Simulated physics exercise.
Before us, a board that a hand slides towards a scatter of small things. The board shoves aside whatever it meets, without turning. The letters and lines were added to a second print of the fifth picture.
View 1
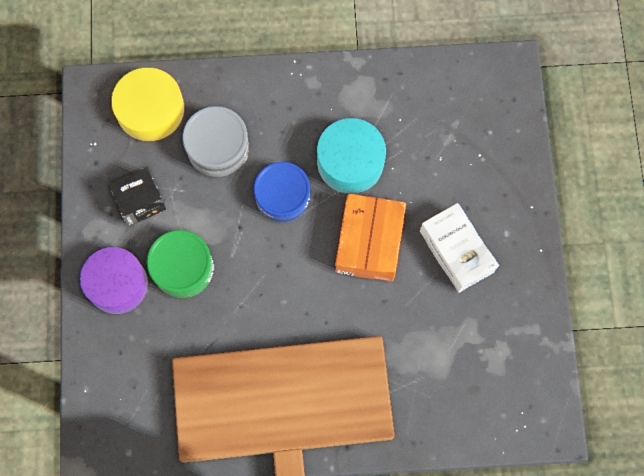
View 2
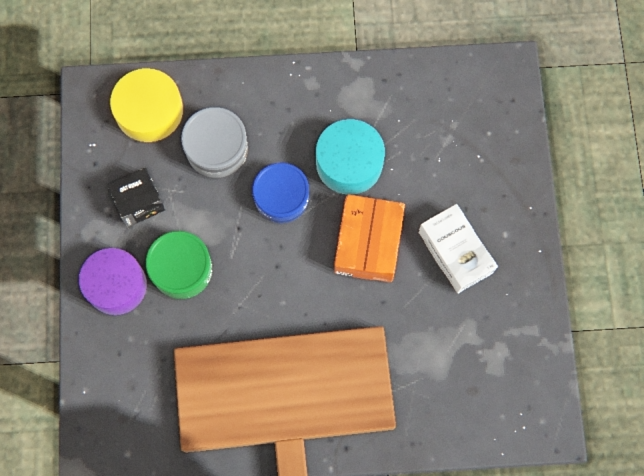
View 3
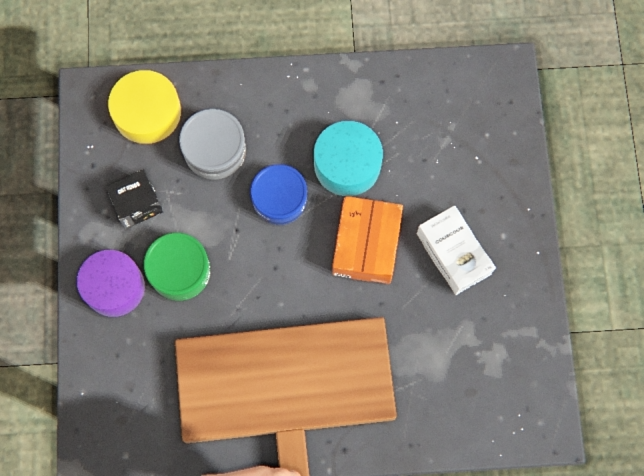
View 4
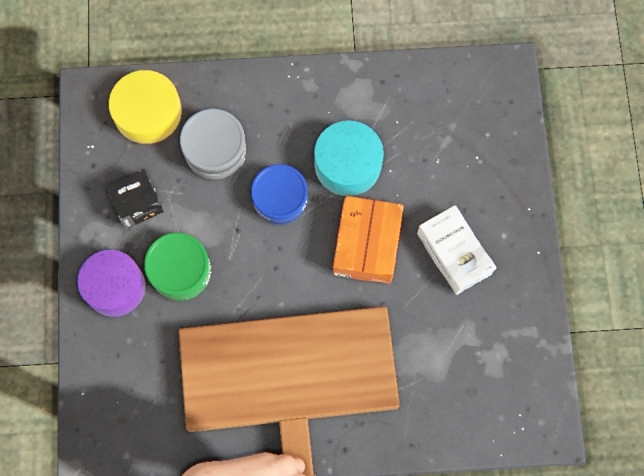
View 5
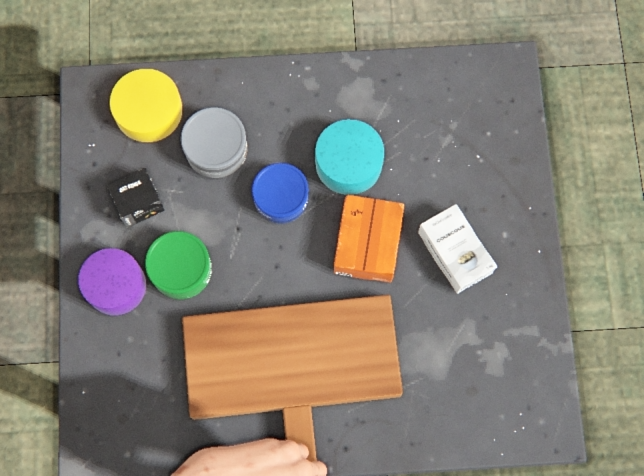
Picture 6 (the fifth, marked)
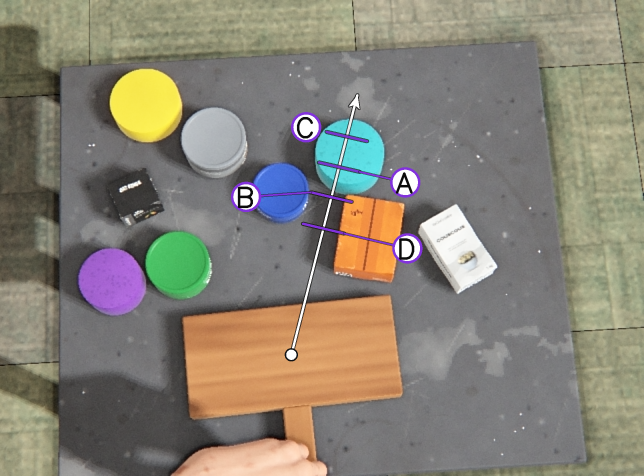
A hand at the bottom edge grips the handle of a brown wooden board on a dark grey, scuffed surface laid over green flooring, seen from above. Yellow, grey, blue, turquoise, purple and green round containers sit with a small black box at left and centre, orange and white boxes to the right. The board slides slowly upward towards them without turning, the hand coming into view partway, while the objects stay put.
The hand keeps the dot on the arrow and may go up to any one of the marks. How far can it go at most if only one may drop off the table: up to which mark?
No second one falls up to C.
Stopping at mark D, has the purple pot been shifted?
No.
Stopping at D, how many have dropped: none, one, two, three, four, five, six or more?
By then, none.
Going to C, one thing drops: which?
The turquoise pot.
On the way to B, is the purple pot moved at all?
No.
On the copy, A at (339, 167); B at (331, 198); C at (347, 137); D at (324, 229); the arrow from (291, 355) to (357, 95); the white dot at (291, 355).
On C. First, board (313, 275); turquoise pot (348, 120); green jar (173, 240).
Then, board (333, 195); turquoise pot (343, 50); orange box (392, 107).
Finally, board (347, 142); turquoise pot over the edge; orange box (404, 56); one fallen.
By contrast, A is within the limit but short; B is within the limit but short; D is within the limit but short.
